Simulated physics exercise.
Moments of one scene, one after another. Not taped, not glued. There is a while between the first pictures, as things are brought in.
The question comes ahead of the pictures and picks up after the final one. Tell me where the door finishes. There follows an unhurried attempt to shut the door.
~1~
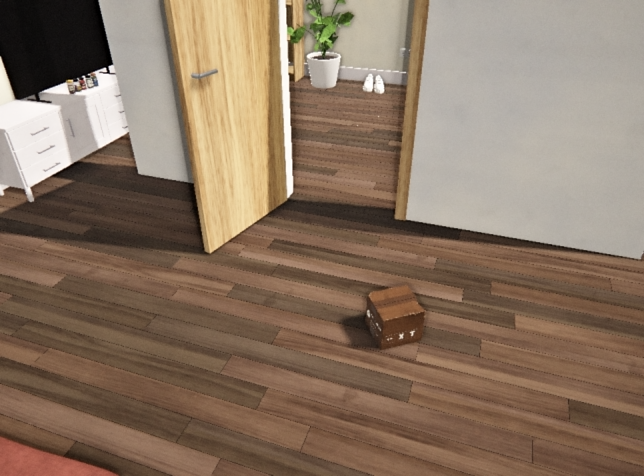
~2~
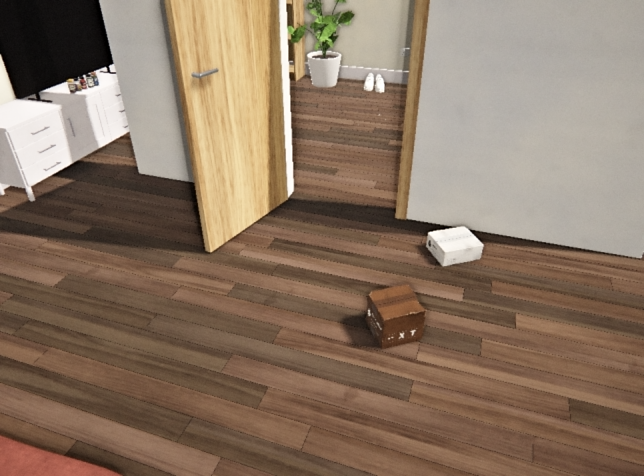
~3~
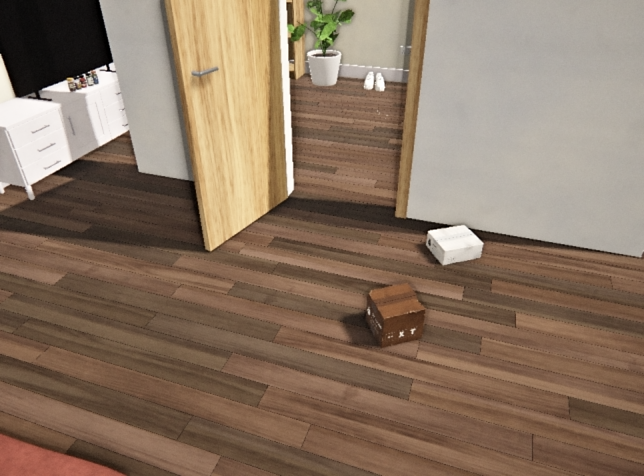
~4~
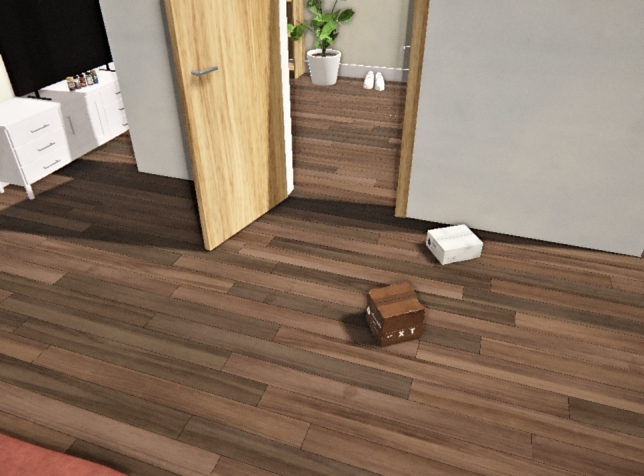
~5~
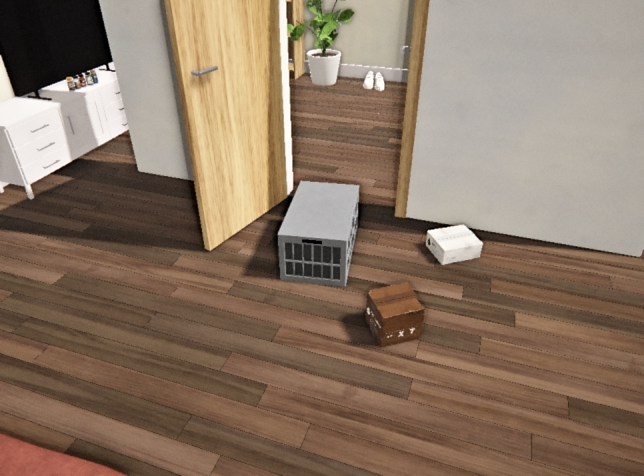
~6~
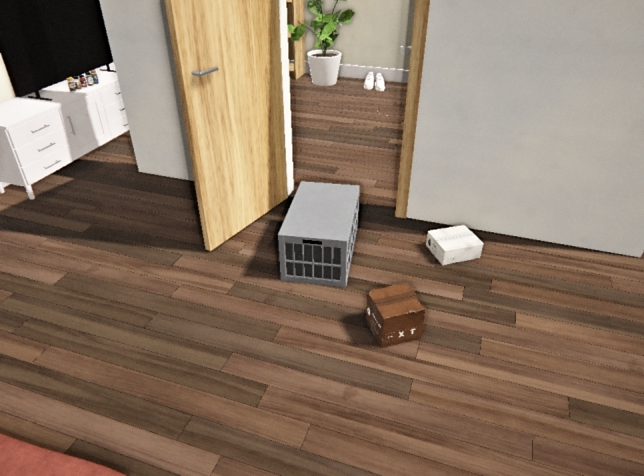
Watch it - the door won't go any further partway along.
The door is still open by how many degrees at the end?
Angle: About 65°.
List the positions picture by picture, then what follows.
In the first frame, door wide open and still.
In the second frame, door wide open and still; white parcel (454, 246); brown parcel (395, 316).
In the third frame, door wide open and still; white parcel (454, 245); brown parcel (395, 315).
In the fourth frame, door wide open and still; white parcel (453, 244); brown parcel (394, 314).
In the fifth frame, door wide open and still; white parcel (453, 244); brown parcel (394, 314).
In the sixth frame, door wide open and still; grey chest (322, 231); white parcel (454, 245).
Then, 0.30 s past the last view, door at 98°.
Then, 0.50 s past the last view, door at 85°.
Then, 0.70 s past the last view, door at 69°.
Then, 0.80 s past the last view, door at 67°; grey chest displaced a little near (326, 231).
Finally, door at 66°; all 3 still in place. Final places as the last picture's camera would see them, grey chest near (327, 231).
